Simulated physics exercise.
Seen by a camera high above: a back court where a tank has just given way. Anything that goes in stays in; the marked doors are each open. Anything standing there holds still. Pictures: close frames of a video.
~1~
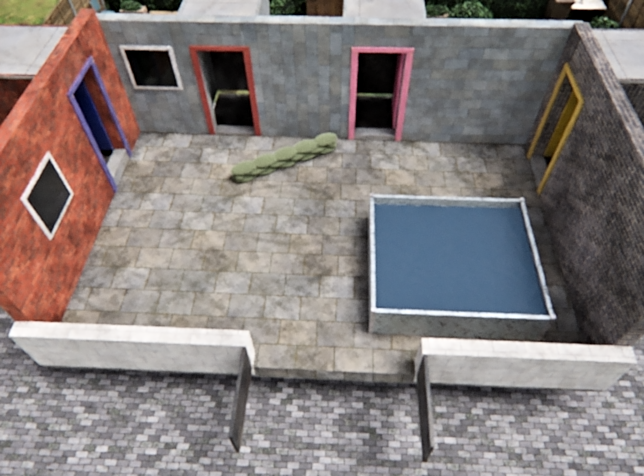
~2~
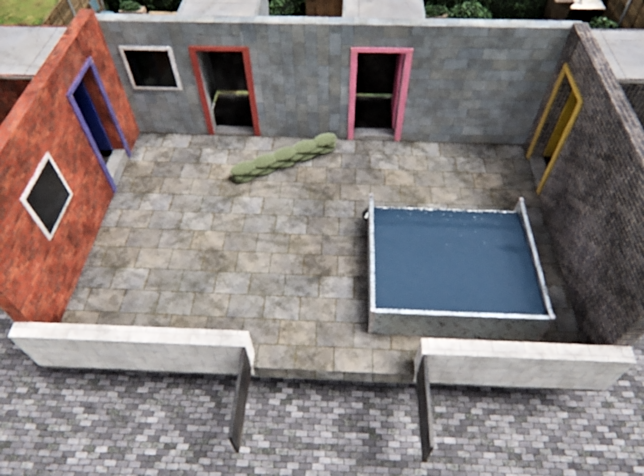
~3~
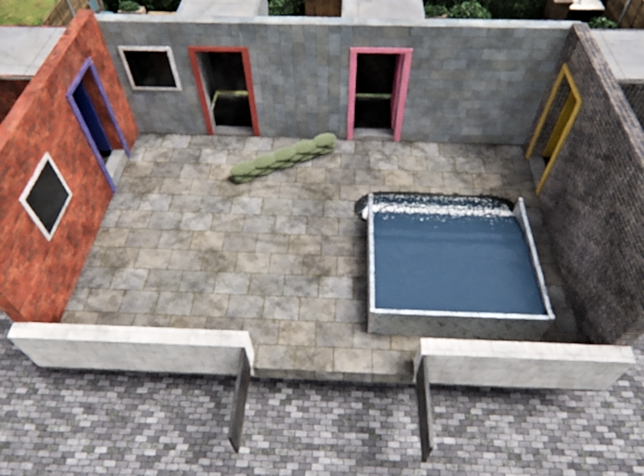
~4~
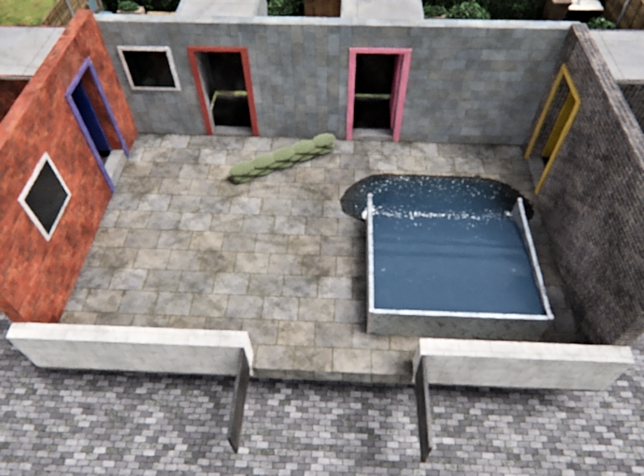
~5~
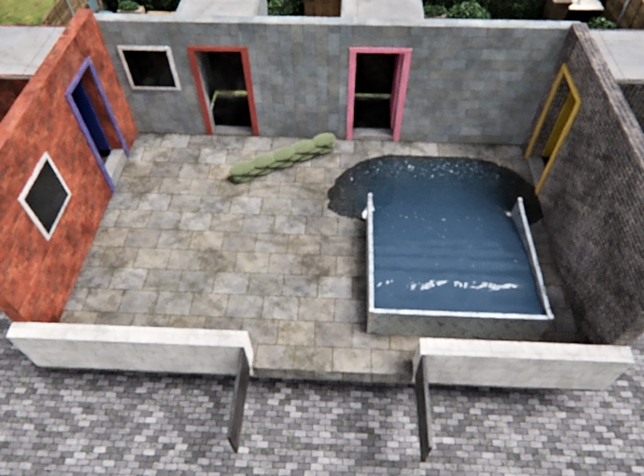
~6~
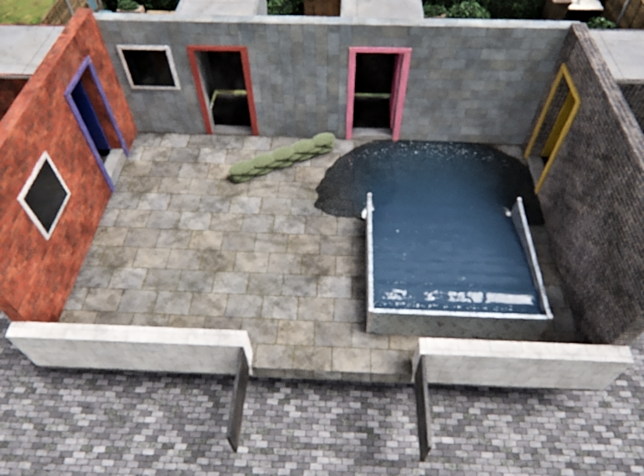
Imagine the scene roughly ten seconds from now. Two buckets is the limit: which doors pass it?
One by one: Pink door: Over two buckets, yellow door: Over two buckets, blue door: Two buckets or fewer, red door: Two buckets or fewer.
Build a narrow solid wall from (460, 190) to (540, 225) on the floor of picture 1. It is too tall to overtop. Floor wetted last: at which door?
The blue-painted one comes last.
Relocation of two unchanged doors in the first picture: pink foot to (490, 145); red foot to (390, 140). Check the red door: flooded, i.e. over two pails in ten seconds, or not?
What follows is that the red door gets beyond it.
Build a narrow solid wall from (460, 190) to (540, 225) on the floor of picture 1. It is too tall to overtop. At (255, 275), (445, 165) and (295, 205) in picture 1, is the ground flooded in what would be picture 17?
Taking the points in turn, they are high and dry, inundated and high and dry.
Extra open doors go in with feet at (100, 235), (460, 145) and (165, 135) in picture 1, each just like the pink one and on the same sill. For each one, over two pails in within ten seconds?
Door by door: Ends up below, ends up above, ends up below.
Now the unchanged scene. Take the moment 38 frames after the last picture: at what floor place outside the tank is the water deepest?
Roughly (578, 367).
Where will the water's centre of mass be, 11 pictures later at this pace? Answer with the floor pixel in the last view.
The centre of mass sits at about (437, 206).
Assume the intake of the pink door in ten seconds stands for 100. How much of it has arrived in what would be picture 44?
Working it through, I arrive at 100 %.
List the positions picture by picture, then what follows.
The first frame shows still water in the water tank at (453, 254).
In the second frame, water pours out on the water tank's far side and has run to a hidden place.
In the third frame, water pours out on the water tank's far side and has run to a hidden place.
In the fourth frame, the front is at (522, 200), out from the gap on the water tank's far side.
In the fifth frame, the front is at (532, 192), out from the gap on the water tank's far side.
In the sixth frame, the front is at (492, 150), out from the gap on the water tank's far side.
A moment on, water covers 25 % of the floor; the pink door over two buckets in, the yellow door wet at the sill, nothing in, the blue door not reached, the red door not reached.
Next, water covers 30 % of the floor; the pink door far over two buckets in, the yellow door over two buckets in, the blue door not reached, the red door not reached.
Then, water covers 50 % of the floor; the pink door far over two buckets in, the yellow door far over two buckets in, the blue door not reached, the red door wet at the sill, nothing in.
Later, water covers 95 % of the floor; the pink door far over two buckets in, the yellow door far over two buckets in, the blue door wet at the sill, nothing in, the red door wet at the sill, nothing in.
In the end, water covers 95 % of the floor; the pink door far over two buckets in, the yellow door far over two buckets in, the blue door wet at the sill, nothing in, the red door wet at the sill, nothing in.
